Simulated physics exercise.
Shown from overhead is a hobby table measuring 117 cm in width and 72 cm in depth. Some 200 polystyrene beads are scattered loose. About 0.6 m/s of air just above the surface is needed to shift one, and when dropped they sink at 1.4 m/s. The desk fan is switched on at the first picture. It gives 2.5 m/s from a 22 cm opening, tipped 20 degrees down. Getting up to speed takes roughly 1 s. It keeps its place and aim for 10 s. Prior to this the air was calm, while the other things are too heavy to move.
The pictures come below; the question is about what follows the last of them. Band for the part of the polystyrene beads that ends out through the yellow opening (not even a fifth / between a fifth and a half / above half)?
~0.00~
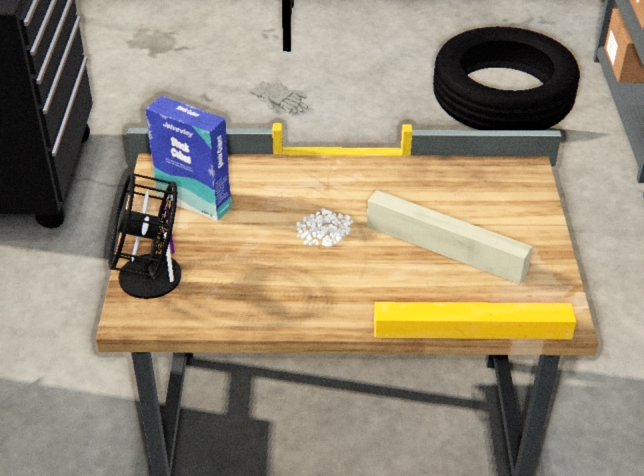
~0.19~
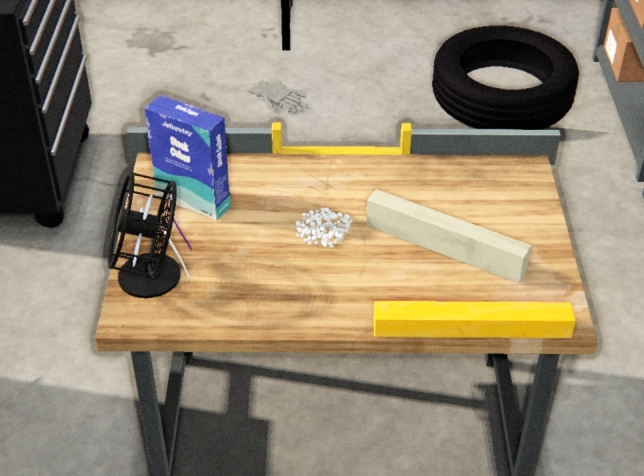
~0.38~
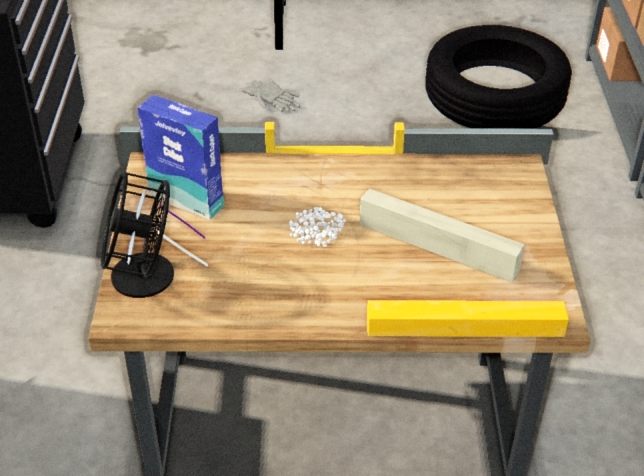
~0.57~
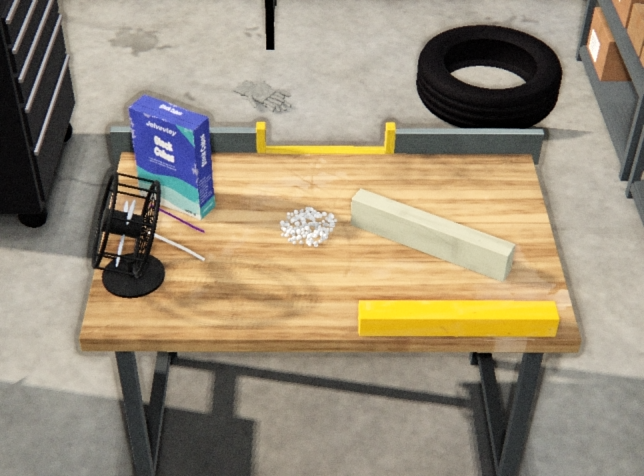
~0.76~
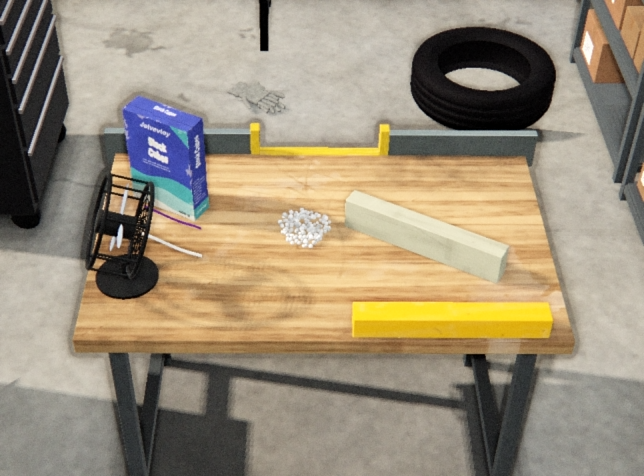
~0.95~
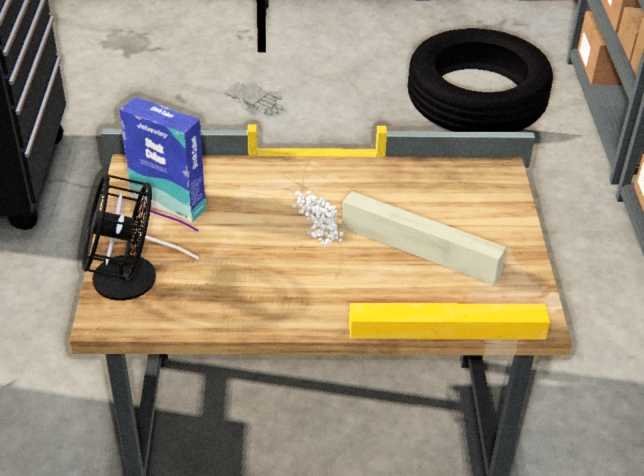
Band: From a fifth to a half.
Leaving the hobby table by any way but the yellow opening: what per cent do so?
Roughly 60 per cent.
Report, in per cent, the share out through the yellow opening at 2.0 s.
About 40 %.
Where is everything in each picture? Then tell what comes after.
The middle of the polystyrene beads is near (326, 230), none has stirred yet and the mouth of the desk fan is at (143, 225), in the first picture.
The middle of the polystyrene beads is near (323, 229), none has stirred yet and the yellow opening is centred on (341, 153), in the second picture.
The middle of the polystyrene beads is near (317, 228), none has stirred yet, the top of a plank is at (441, 221) and the top of a carton is at (177, 112), in the third picture.
The middle of the polystyrene beads is near (308, 228) and none has stirred yet, in the fourth picture.
The middle of the polystyrene beads is near (303, 226), the farthest in sight from the desk fan is at (329, 223) and about 5 % have left their places, in the fifth picture.
The middle of the polystyrene beads is near (322, 214), the farthest in sight from the desk fan is at (335, 208) and about 95 % have left their places, in the sixth picture.
After 2.0 s, 35 % are out through the yellow opening; 86 % have settled or left.
After 3.2 s, 35 % are out through the yellow opening; 100 % have settled or left.
After 5.5 s, 35 % are out through the yellow opening; 100 % have settled or left.
After 10.0 s, at the end, 35 % are out through the yellow opening.
